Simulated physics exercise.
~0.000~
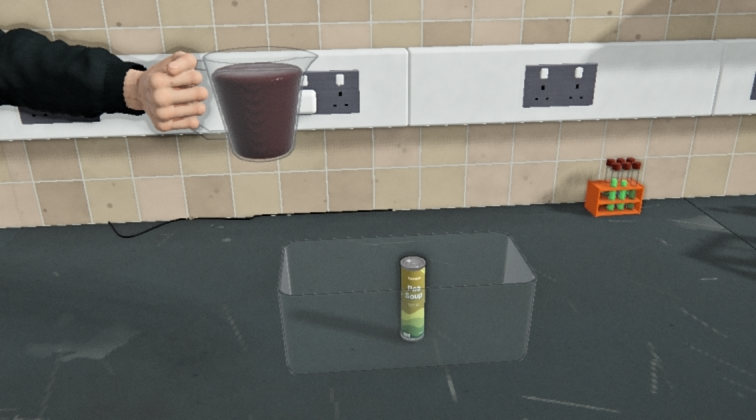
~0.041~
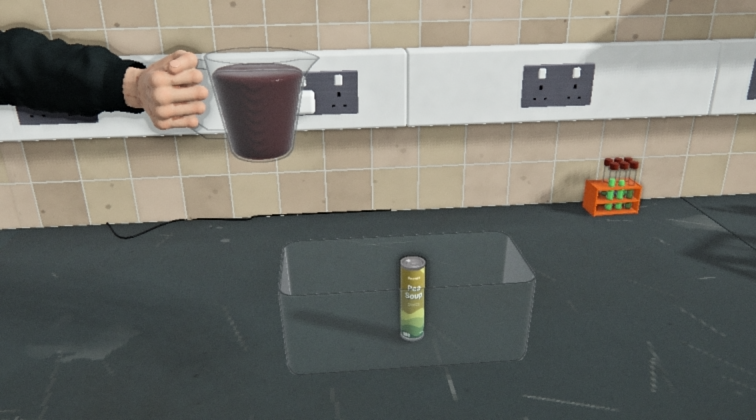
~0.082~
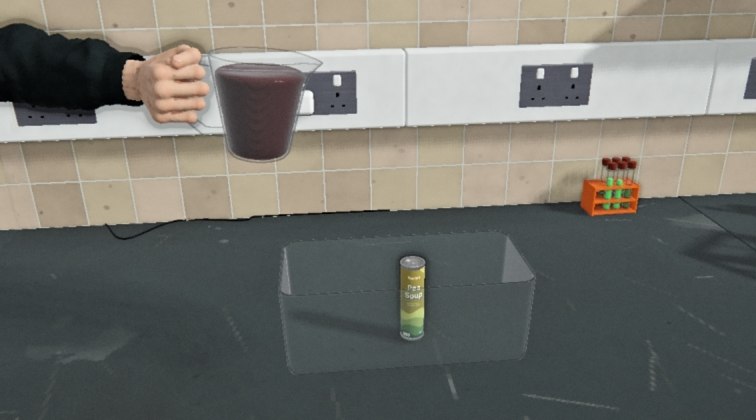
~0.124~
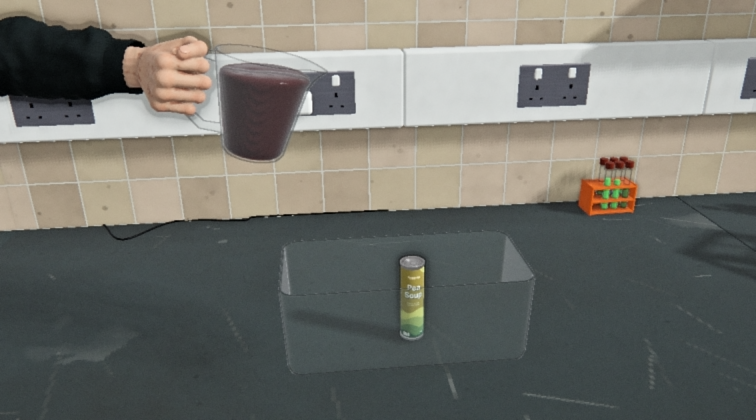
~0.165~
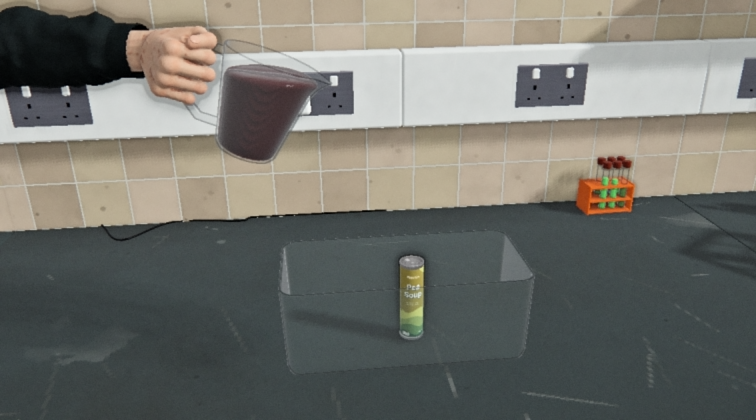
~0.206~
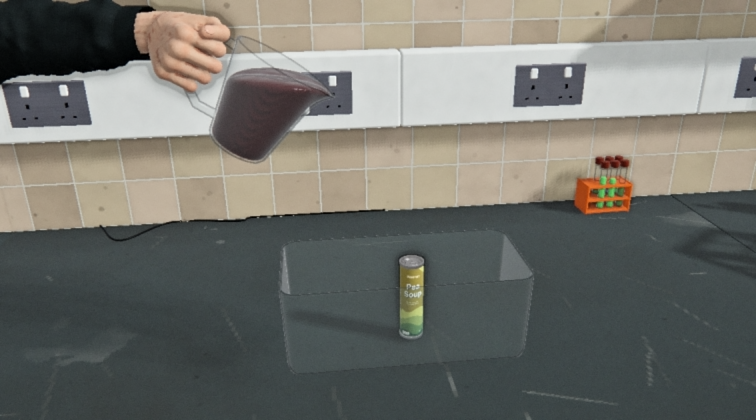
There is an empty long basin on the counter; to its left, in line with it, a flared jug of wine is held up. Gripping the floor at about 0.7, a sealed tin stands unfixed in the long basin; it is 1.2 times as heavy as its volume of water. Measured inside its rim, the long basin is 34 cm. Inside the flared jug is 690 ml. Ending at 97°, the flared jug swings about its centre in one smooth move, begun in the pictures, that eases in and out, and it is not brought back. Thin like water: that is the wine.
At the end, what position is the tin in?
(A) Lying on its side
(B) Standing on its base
(A) Lying on its side.
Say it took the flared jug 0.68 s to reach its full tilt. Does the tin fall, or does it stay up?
Result: Tin tipped over.
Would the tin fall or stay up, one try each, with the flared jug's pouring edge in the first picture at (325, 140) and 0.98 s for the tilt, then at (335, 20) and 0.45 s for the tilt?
The tin stays vertical the first time and overturns the second time.
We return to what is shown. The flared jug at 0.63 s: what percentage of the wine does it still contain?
14 %.
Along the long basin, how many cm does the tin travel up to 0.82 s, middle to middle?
It has moved some 7 cm.
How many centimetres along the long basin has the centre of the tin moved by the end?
Around 9.0 cm.
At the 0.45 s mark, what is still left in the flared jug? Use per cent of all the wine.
Near 48 in a hundred.
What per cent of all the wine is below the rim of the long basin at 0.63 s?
Near 62 per cent of the total.
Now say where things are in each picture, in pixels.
It leans 0°; its right rim is at (319, 55); the wine meets the walls at (212, 71) and (303, 69); the long basin's rim runs from (282, 268) to (522, 256); the tin's top is at (413, 266), in the first picture.
It leans 1°; its right rim is at (320, 57); the wine meets the walls at (212, 71) and (304, 70), in the second picture.
It leans 6°; its right rim is at (323, 62); the wine meets the walls at (215, 69) and (307, 73), in the third picture.
It leans 13°; its right rim is at (328, 71); the wine meets the walls at (220, 67) and (311, 75), in the fourth picture.
It leans 22°; its right rim is at (333, 82); the wine meets the walls at (225, 70) and (319, 80), in the fifth picture.
It leans 33°; its right rim is at (336, 96); the wine meets the walls at (224, 87) and (328, 87), in the sixth picture.
By 0.45 s the tilt is 93° and 49 per cent is still to pour; the tin stands where it began.
By 0.63 s the tilt is 97° and 13 per cent is still to pour; the tin stands 2 cm from where it began.
By 0.82 s the tilt is 97° and 2 per cent is still to pour; the tin leans 48°.
By 1.02 s the tilt is 97° and 0 per cent is still to pour; the tin lies on its side.
At rest the tin lies on its side.
